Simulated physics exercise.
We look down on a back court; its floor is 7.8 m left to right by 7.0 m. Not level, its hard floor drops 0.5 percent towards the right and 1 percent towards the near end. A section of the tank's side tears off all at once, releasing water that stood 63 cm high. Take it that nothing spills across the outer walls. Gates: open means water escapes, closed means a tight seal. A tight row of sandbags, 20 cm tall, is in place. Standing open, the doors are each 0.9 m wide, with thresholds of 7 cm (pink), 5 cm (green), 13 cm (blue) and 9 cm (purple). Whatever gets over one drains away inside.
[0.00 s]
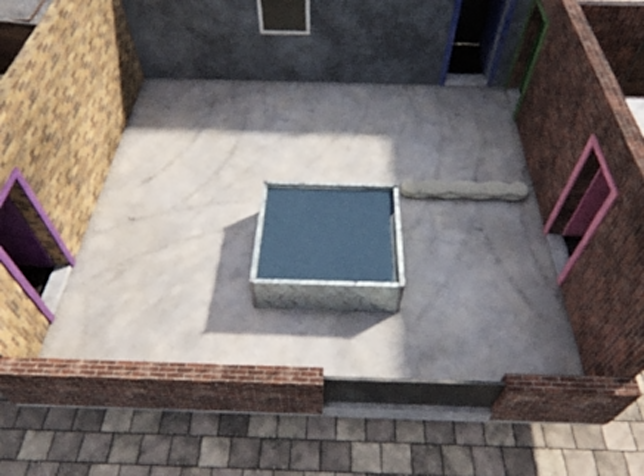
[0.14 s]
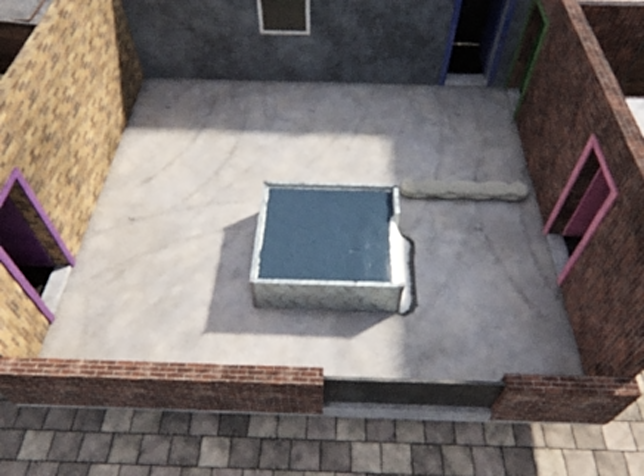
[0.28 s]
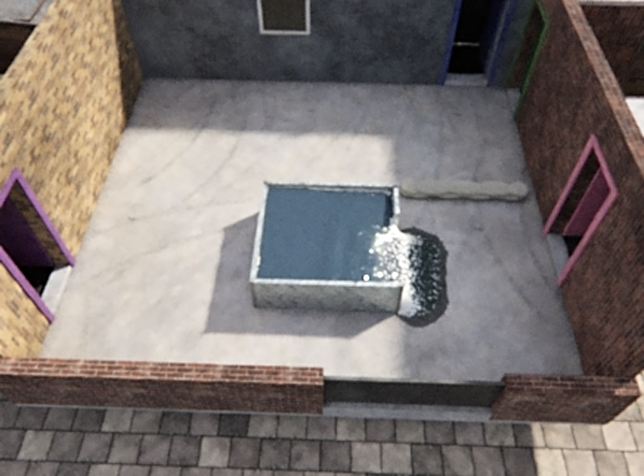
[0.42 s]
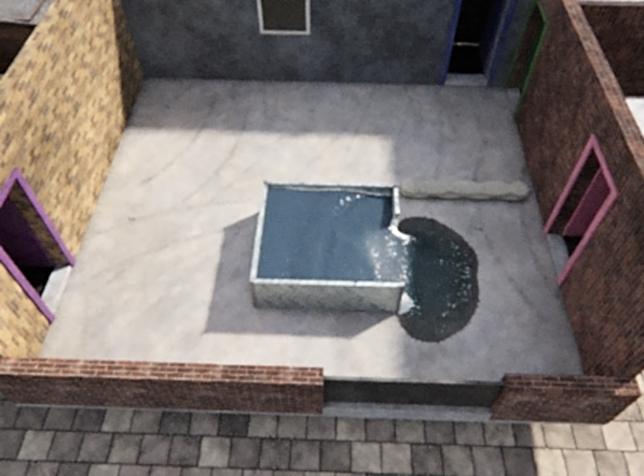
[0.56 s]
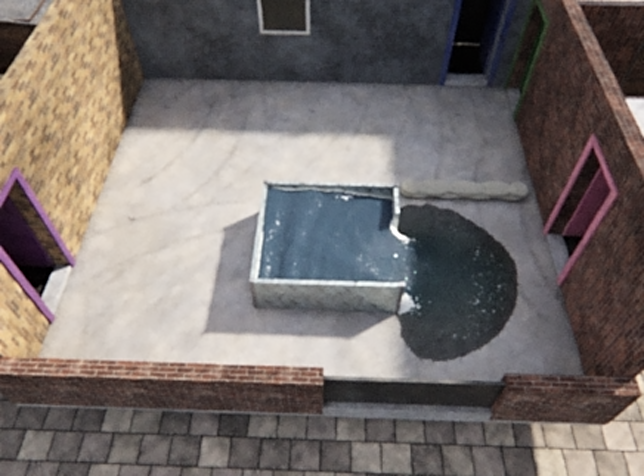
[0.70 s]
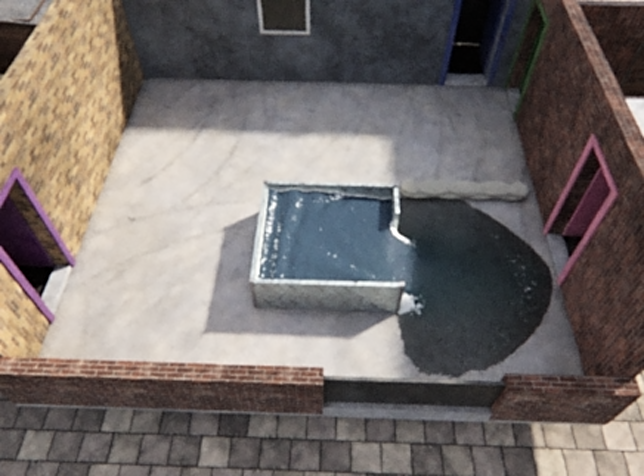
A square, pale-walled tank of dark blue water stands in the middle of a grey walled court, seen from a fixed, high viewpoint. Yellowish brick with a purple-framed doorway lies left, red brick with a pink-framed one right, and a dark wall behind. The tank's right side breaks open, and water gushes out, foaming at first, then spreading in a widening dark pool across the floor towards the right wall and the near edge.
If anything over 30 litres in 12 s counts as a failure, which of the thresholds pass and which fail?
The pink door fails. The green door passes. The blue door passes. The purple door passes.
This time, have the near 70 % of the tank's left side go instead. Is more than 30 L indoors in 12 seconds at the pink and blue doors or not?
Compared with that limit, pink falls short while blue falls short.
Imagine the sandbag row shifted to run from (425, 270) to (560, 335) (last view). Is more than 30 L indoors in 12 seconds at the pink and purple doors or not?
So the pink door comes out too high while the purple door comes out low enough.
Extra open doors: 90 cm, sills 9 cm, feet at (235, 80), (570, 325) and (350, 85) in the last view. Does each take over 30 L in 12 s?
Note, doorways in listed order: Stays short, goes beyond, stays short.
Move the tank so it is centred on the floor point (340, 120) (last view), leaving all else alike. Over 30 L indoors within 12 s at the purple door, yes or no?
Against that limit: Purple under.
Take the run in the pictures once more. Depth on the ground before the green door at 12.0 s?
About 2.0 cm.
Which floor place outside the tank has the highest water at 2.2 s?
That would be near pixel (572, 351).
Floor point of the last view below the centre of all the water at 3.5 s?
Around (435, 281) in the last picture.
After 1.4 s water covers 15 % of the floor and is deepest (34 cm) near (555, 289); pink door 18 cm at the sill, 54 L in, green door not reached, blue door not reached, purple door not reached.
After 2.2 s water covers 20 % of the floor and is deepest (44 cm) near (572, 351); pink door 29 cm at the sill, 172 L in, green door not reached, blue door not reached, purple door not reached.
After 3.5 s water covers 25 % of the floor and is deepest (23 cm) near (572, 399); pink door 22 cm at the sill, 322 L in, green door 2 cm at the sill, 0 L in, blue door not reached, purple door not reached.
After 7.0 s water covers 50 % of the floor and is deepest (18 cm) near (572, 399); pink door 13 cm at the sill, 471 L in, green door 4 cm at the sill, 0 L in, blue door 3 cm at the sill, 0 L in, purple door 7 cm at the sill, 0 L in.
After 12.0 s water covers 75 % of the floor and is deepest (10 cm) near (559, 399); pink door 8 cm at the sill, 495 L in, green door 2 cm at the sill, 0 L in, blue door 1 cm at the sill, 0 L in, purple door 7 cm at the sill, 0 L in.
